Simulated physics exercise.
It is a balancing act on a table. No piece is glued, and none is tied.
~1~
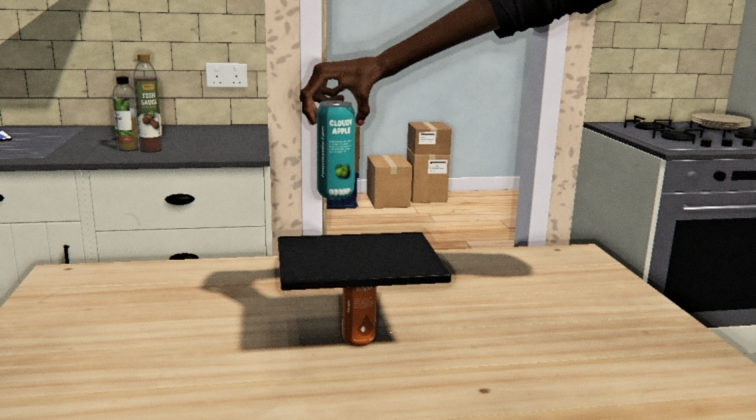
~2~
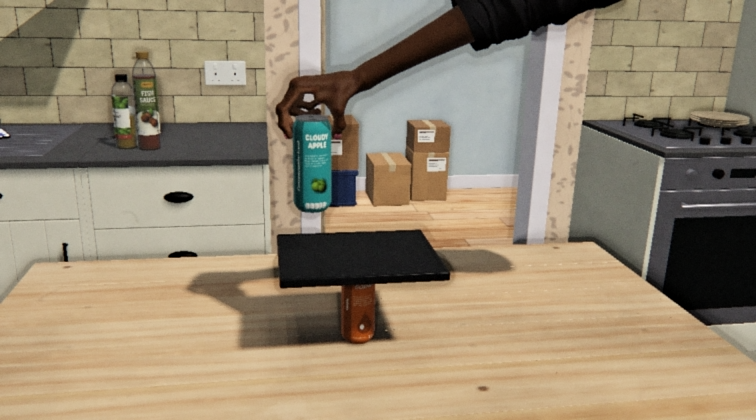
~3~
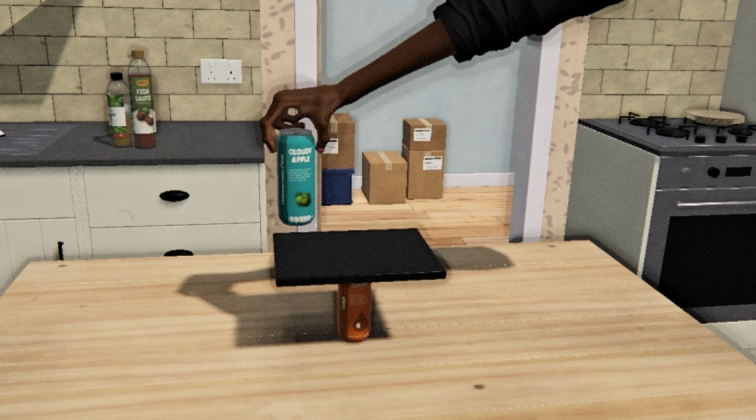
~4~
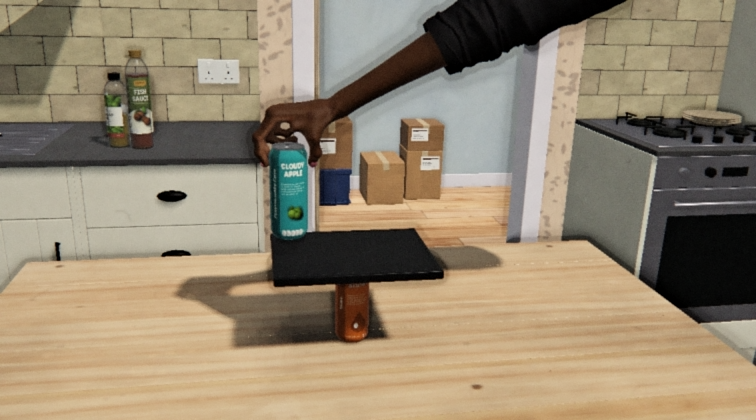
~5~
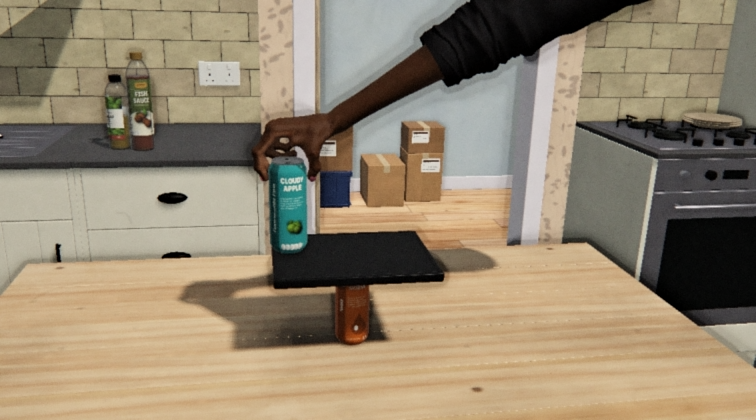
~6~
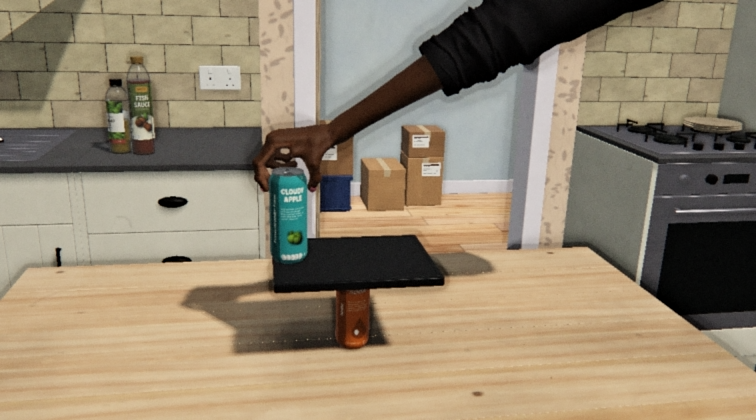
We see a hand lower a turquoise can, moving it slightly left on the way down, and set it on the left side of a black slab balanced on a small orange object on a wooden table, still gripping it.
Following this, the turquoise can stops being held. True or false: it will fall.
True.
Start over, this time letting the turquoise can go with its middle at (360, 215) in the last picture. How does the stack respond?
The stack then stays standing.
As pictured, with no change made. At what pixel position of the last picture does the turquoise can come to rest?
Somewhere around (142, 340) in the last picture.
Then, 0.60 s later than the last frame, turquoise can now fallen; black lid tilted by 54°.
Then, 0.70 s later than the last frame, black lid now fallen.
Then, 0.90 s later than the last frame, orange can tilted by 23°.
Then, 1.10 s later than the last frame, orange can now fallen.
When it is over, fallen, black lid, orange can and turquoise can. End places, in pixels of the last picture, turquoise can near (142, 339). The stack loses its balance.
